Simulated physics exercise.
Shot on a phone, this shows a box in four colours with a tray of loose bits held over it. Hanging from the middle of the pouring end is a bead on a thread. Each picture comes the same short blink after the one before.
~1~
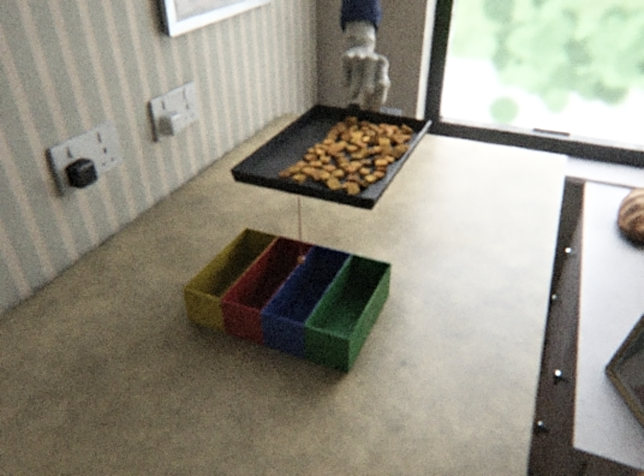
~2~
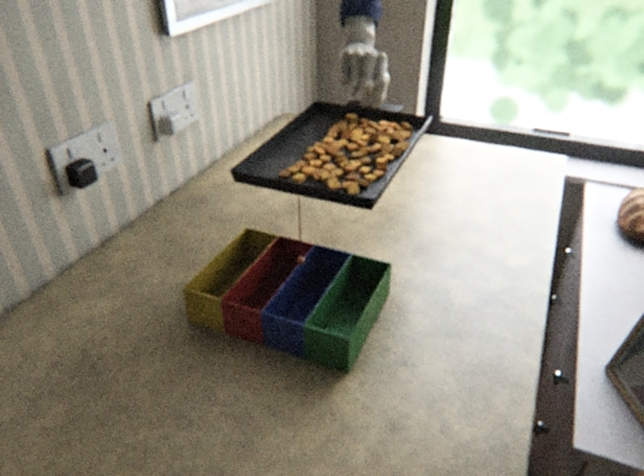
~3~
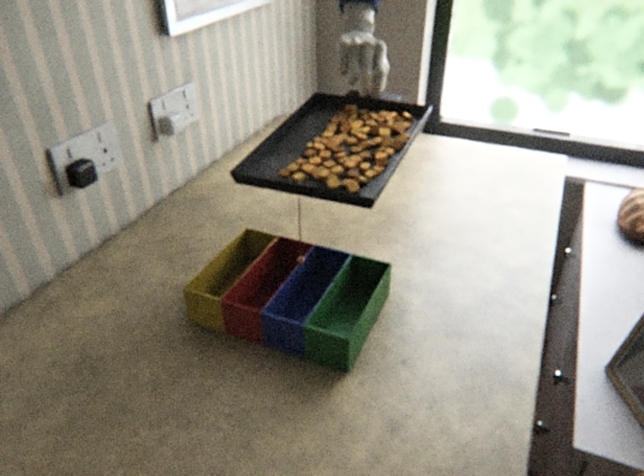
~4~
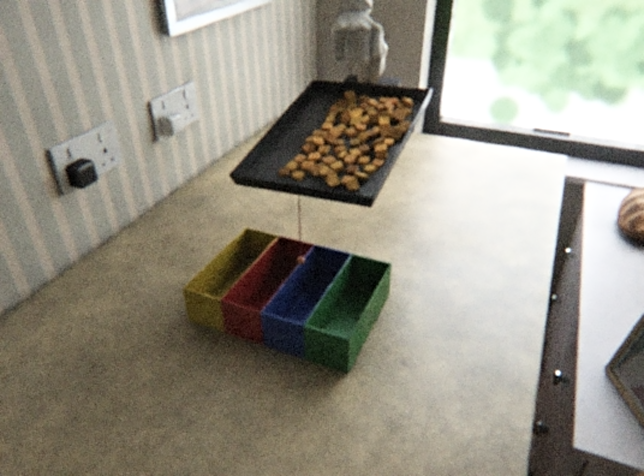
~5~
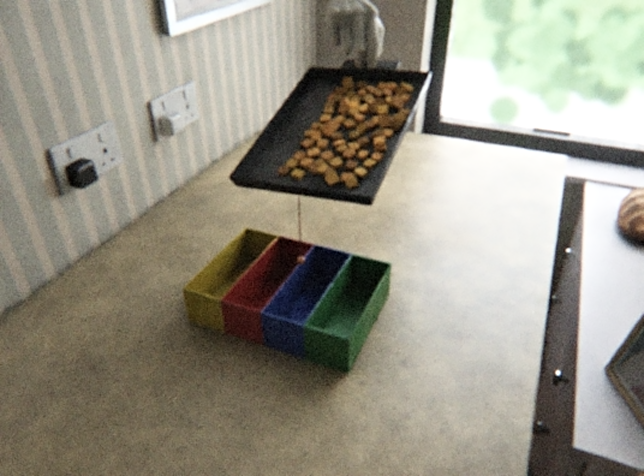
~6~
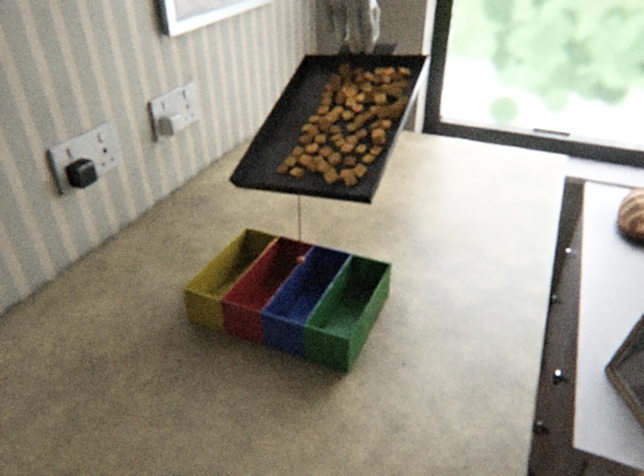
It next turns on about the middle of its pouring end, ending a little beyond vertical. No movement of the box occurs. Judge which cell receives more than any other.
The yellow cell receives the most.
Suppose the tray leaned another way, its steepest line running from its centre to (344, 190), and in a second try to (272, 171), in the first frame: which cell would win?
Try 1 - the green one; try 2 - yellow.
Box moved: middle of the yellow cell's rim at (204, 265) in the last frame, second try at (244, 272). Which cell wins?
So it's that red cell for the first shift and yellow for the second.
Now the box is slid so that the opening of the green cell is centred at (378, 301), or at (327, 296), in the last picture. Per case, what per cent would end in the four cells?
The first comes to 70 percent and the second to 100 percent.
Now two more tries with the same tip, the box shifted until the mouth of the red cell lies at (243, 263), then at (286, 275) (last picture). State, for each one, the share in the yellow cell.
Around 10 % followed by around 40 %.
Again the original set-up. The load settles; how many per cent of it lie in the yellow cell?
Close to 40 in every hundred pieces.
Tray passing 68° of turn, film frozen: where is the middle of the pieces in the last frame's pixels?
Roughly at (290, 157).
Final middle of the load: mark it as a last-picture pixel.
Last view, resting centre - approx. (252, 311).
Soon after the last picture, tray tipped steeply; nearly all on the tray; a stray few falling or outside the box.
A little later, tray tipped past a quarter turn; about a third on the tray; about a quarter in the yellow cell; a small part in the blue cell; a small part in the red cell; a stray few in the green cell; about a quarter falling or outside the box.
Later still, tray tipped past a quarter turn; about a third in the yellow cell; about a quarter in the red cell; about a quarter in the blue cell; a small part in the green cell; a stray few falling or outside the box.
At rest, tray tipped past a quarter turn; about a third in the yellow cell; about a quarter in the red cell; about a quarter in the blue cell; a small part in the green cell; a stray few outside the box.
